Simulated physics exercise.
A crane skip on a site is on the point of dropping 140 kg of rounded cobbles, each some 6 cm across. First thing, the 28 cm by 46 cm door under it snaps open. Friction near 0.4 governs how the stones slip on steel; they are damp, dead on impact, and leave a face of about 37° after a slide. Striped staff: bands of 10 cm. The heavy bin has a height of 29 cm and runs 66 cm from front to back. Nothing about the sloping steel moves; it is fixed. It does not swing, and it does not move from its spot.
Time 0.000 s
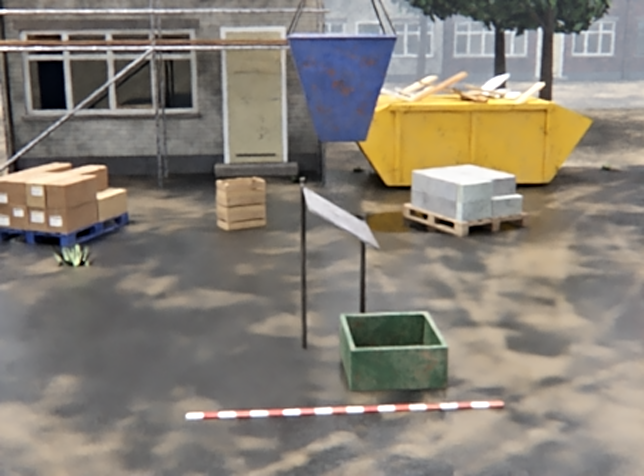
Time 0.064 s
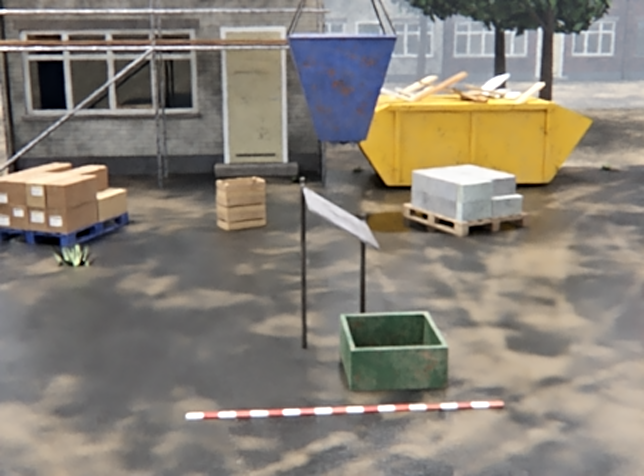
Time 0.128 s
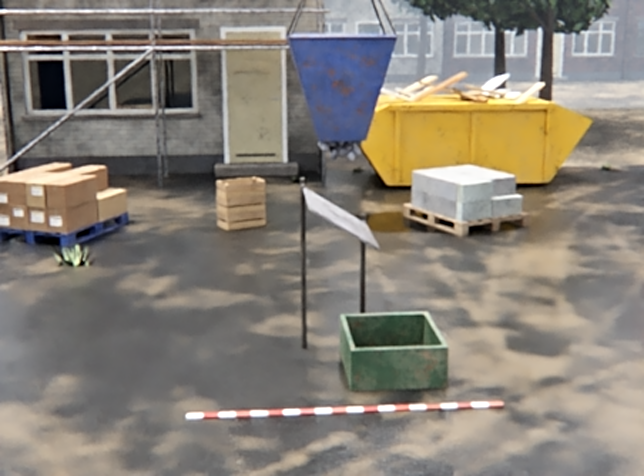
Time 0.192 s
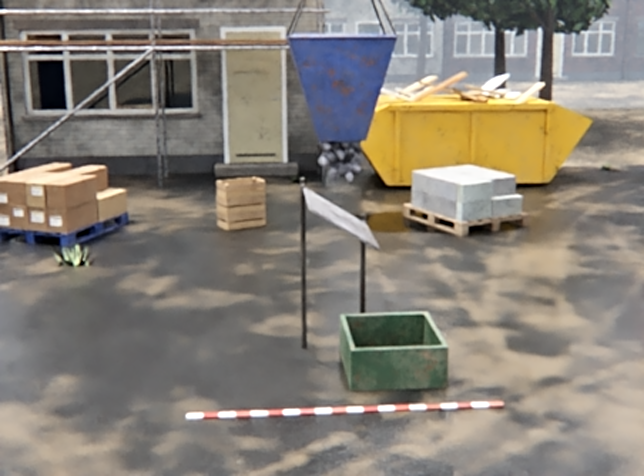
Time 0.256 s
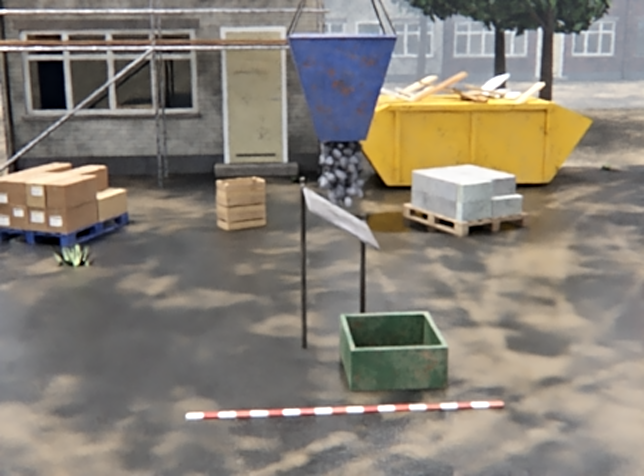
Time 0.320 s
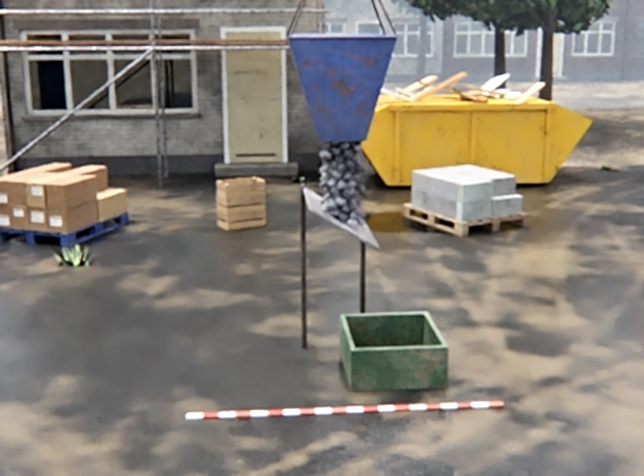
We see a blue skip hanging still over a sloping board on posts, with a green open box below and a yellow container behind, as grey cobbles pour from the skip's base in a lengthening column down to the board.
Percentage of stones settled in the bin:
Around 24 per cent.
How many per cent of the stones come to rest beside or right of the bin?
Around 75 in a hundred of the load.
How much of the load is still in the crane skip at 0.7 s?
It still holds around 5 per cent.
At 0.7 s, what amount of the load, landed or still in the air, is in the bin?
30 %.
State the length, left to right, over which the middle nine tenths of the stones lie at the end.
Width: Near 140 cm.
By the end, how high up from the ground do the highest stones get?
About 22 cm above the ground.
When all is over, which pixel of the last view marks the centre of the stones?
Middle at rest: Roughly (459, 362).
After 0.7 s, 4 % in the crane skip, 38 % on the steel, 13 % falling or lying left of the bin, 30 % falling or lying in the bin, 15 % falling or lying beside or right of the bin; the stones farthest right are at (471, 344).
After 1.1 s, 0 % in the crane skip, 9 % on the steel, 1 % falling or lying left of the bin, 29 % falling or lying in the bin, 61 % falling or lying beside or right of the bin; the stones farthest right are at (552, 359).
After 1.7 s, 0 % in the crane skip, 1 % falling or lying left of the bin, 24 % falling or lying in the bin, 75 % falling or lying beside or right of the bin; the stones farthest right are at (611, 343).
After 2.6 s, 0 % in the crane skip, 1 % falling or lying left of the bin, 24 % falling or lying in the bin, 75 % falling or lying beside or right of the bin; the stones farthest right are at (623, 340).
After 4.5 s, 0 % in the crane skip, 1 % left of the bin, 24 % in the bin, 75 % beside or right of the bin; the stones farthest right are at (623, 340).
